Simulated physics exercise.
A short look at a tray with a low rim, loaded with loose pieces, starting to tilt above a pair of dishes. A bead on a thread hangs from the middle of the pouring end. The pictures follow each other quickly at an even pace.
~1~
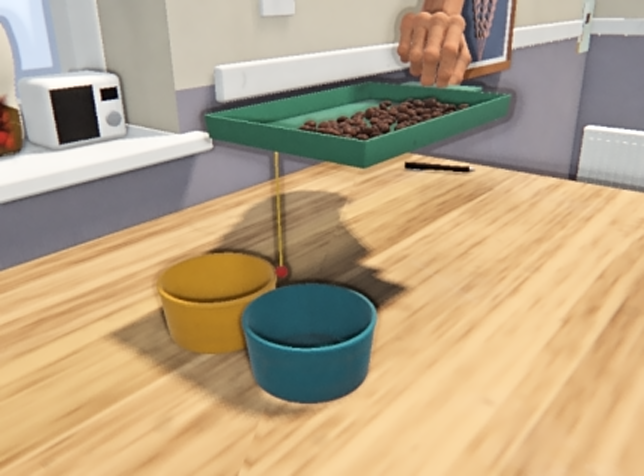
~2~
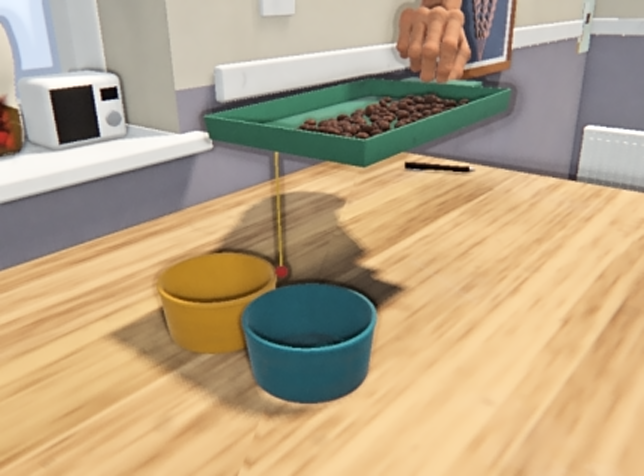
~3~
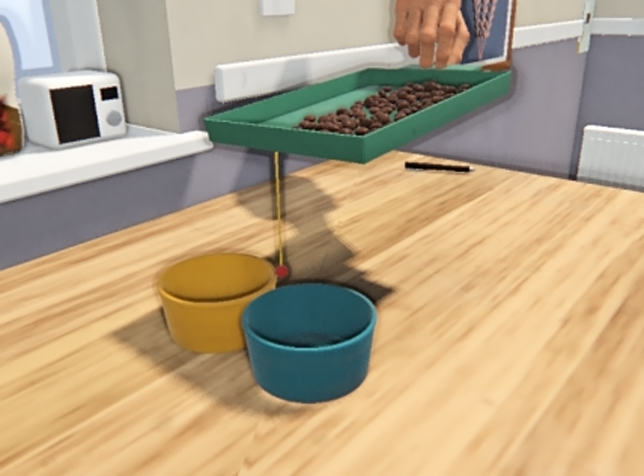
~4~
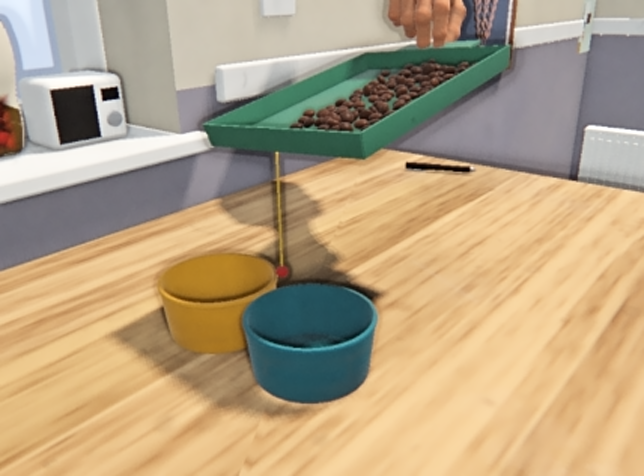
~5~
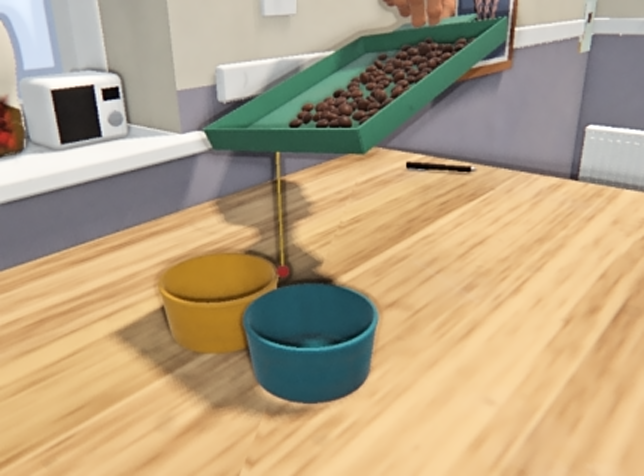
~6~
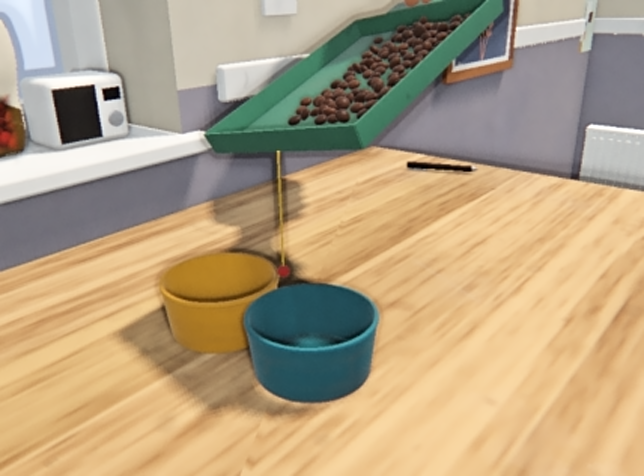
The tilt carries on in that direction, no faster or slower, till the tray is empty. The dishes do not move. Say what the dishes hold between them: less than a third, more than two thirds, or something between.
In the dishes lies more than two thirds of it.
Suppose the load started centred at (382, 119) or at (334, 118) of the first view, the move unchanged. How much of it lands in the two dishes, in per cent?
In turn 80 and 90 in a hundred.
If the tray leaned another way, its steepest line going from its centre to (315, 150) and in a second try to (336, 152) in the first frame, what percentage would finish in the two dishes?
About 60 and 80 per cent.
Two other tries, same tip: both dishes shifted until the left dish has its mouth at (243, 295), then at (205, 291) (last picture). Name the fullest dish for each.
In turn: Left; the left-hand dish.
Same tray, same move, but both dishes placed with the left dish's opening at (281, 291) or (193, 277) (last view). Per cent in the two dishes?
Near 10 % and 90 %.
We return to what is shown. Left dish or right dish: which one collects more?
It is left.
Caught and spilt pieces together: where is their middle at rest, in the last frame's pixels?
Around (211, 320).
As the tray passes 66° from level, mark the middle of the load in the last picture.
Near (247, 124).
Soon after the last picture, tray tipped steeply; nearly all on the tray; a stray few in the air.
A little later, tray tipped past a quarter turn; about a third on the tray; about half in the left dish; about a quarter outside both; a small part in the air.
Later still, tray tipped past a quarter turn; a stray few in the right dish; most in the left dish; about a quarter outside both.
At rest, tray tipped past a quarter turn; a stray few in the right dish; most in the left dish; about a quarter outside both.
